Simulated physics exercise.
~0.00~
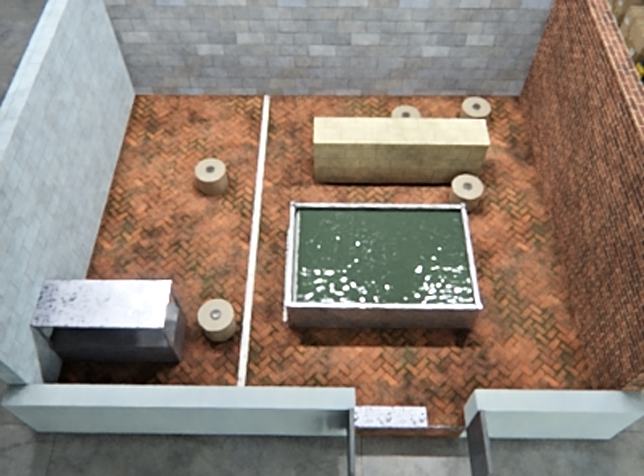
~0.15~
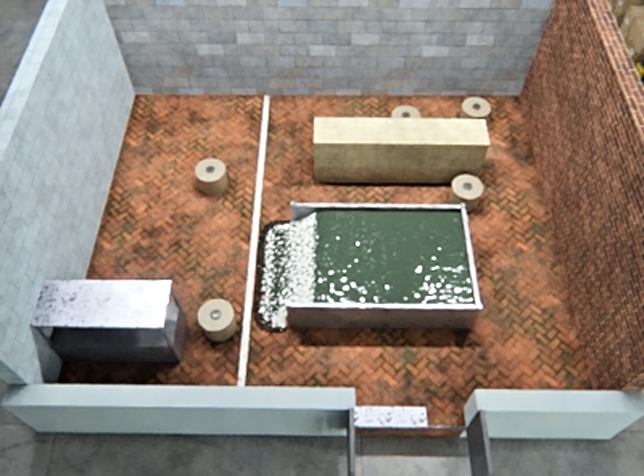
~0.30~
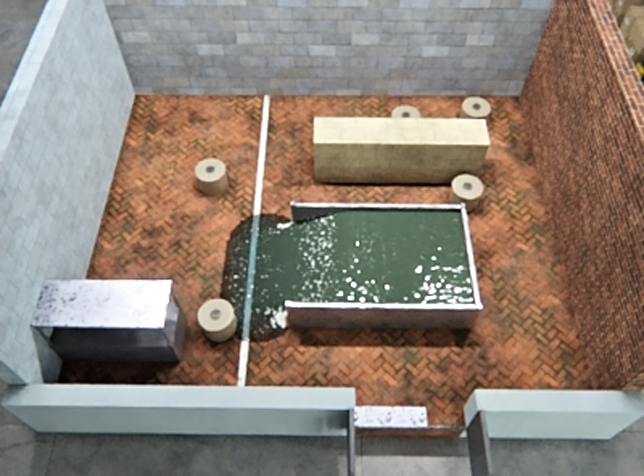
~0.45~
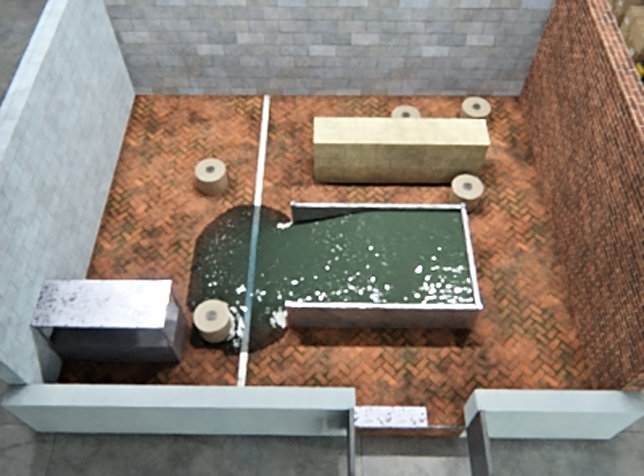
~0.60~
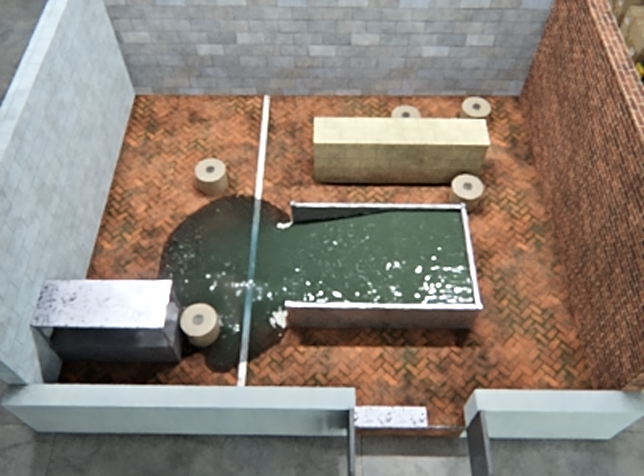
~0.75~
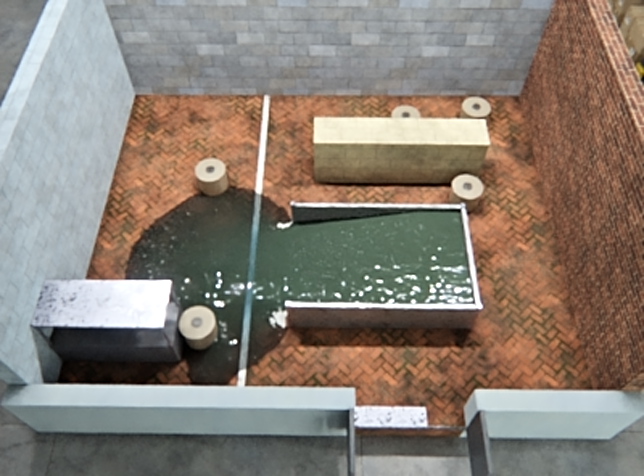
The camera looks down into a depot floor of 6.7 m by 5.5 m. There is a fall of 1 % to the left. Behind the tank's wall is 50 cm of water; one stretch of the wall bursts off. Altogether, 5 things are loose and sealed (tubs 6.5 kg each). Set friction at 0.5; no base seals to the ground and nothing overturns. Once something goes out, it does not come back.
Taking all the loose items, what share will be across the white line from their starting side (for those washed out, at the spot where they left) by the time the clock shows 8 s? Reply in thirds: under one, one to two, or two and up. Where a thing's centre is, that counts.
One to two thirds.
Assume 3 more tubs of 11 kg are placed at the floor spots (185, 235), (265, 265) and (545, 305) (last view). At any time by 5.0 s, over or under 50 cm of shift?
The first is higher, the second higher, the third lower.
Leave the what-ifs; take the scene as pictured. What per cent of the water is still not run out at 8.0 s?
Around 100 % of the water.
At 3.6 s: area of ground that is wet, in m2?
18 m2.
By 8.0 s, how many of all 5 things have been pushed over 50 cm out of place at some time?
It works out to 4.
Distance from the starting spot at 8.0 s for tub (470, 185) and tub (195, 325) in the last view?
The first is off by 0 cm, the second by 200 cm.
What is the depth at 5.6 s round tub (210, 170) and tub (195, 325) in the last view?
Close to 4 and 4 centimetres.
After 1.6 s 0 of 5 are over the mark; 1 afloat.
After 3.6 s 1 of 5 are over the mark; 1 afloat.
After 5.6 s 2 of 5 are over the mark; 1 afloat.
After 8.0 s 2 of 5 are over the mark; 3 afloat.
